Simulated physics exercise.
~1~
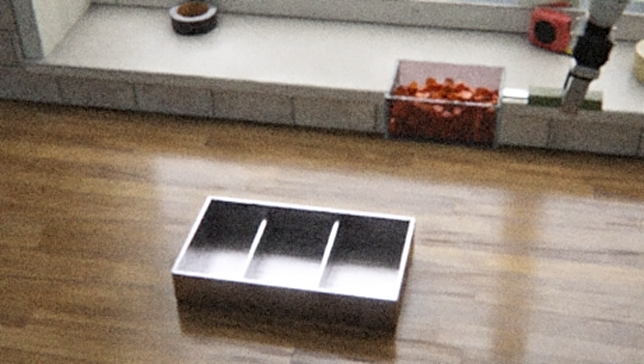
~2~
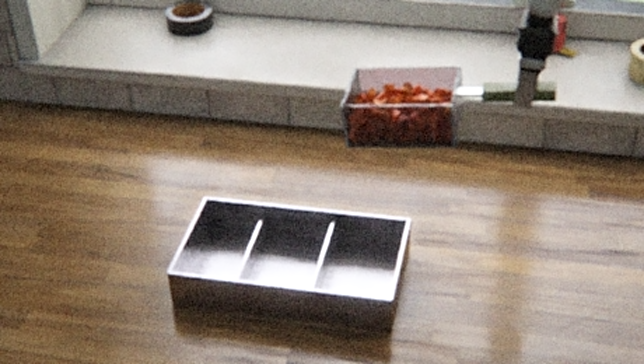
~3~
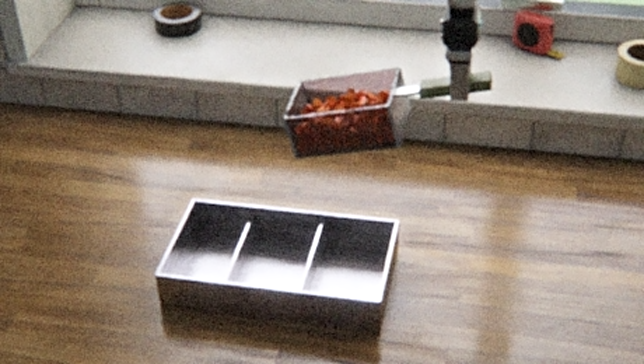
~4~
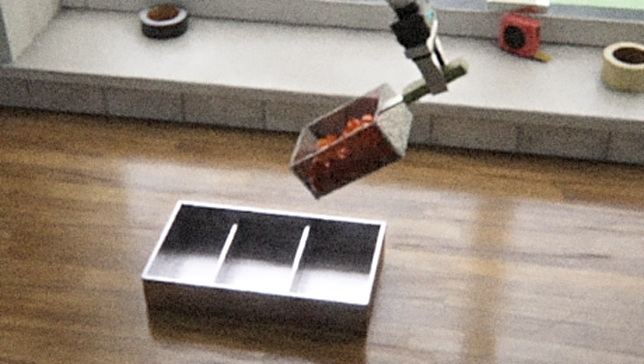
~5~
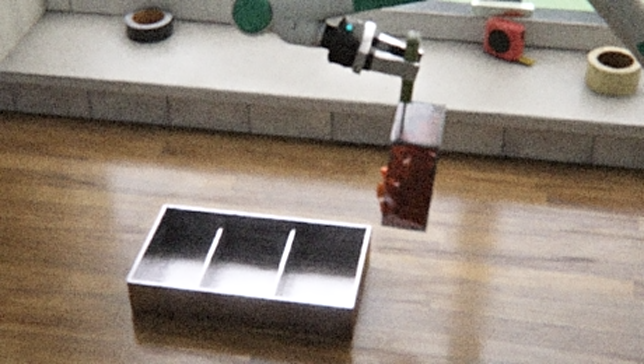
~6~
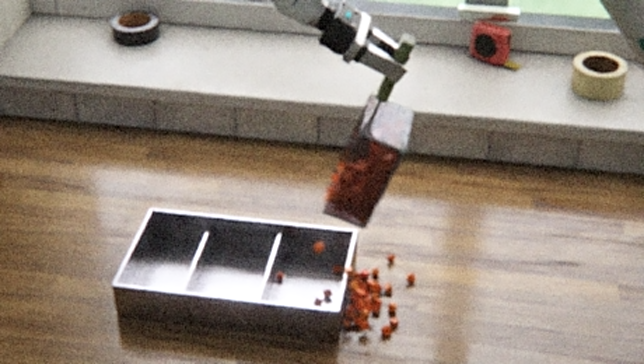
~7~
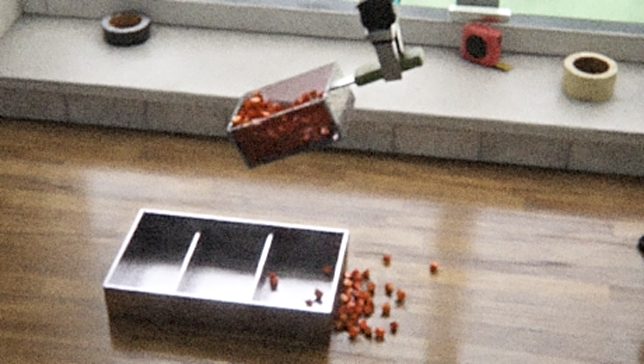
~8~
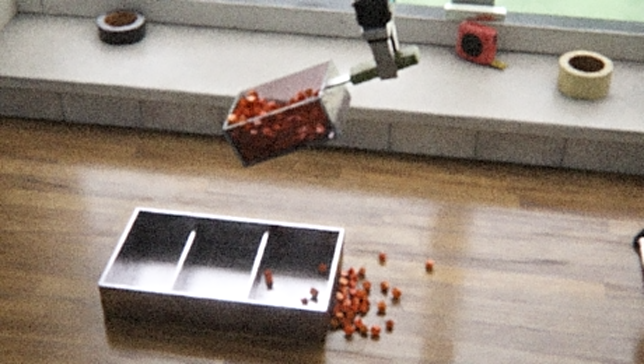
A wooden tabletop beside a pale windowsill is seen from above at an angle, with rolls of tape and a red tape measure on the sill. A robot gripper holds a clear box heaped with small orange-red vegetable dice, above and behind a dark, white-rimmed crate split into three parts. The arm carries the box left, then swings it right while tipping it steeply. Dice pour out near the crate's right end, a few landing inside but most scattering on the table. The arm tilts the box partway back, moves it up and left, and holds it still, with many dice still inside.
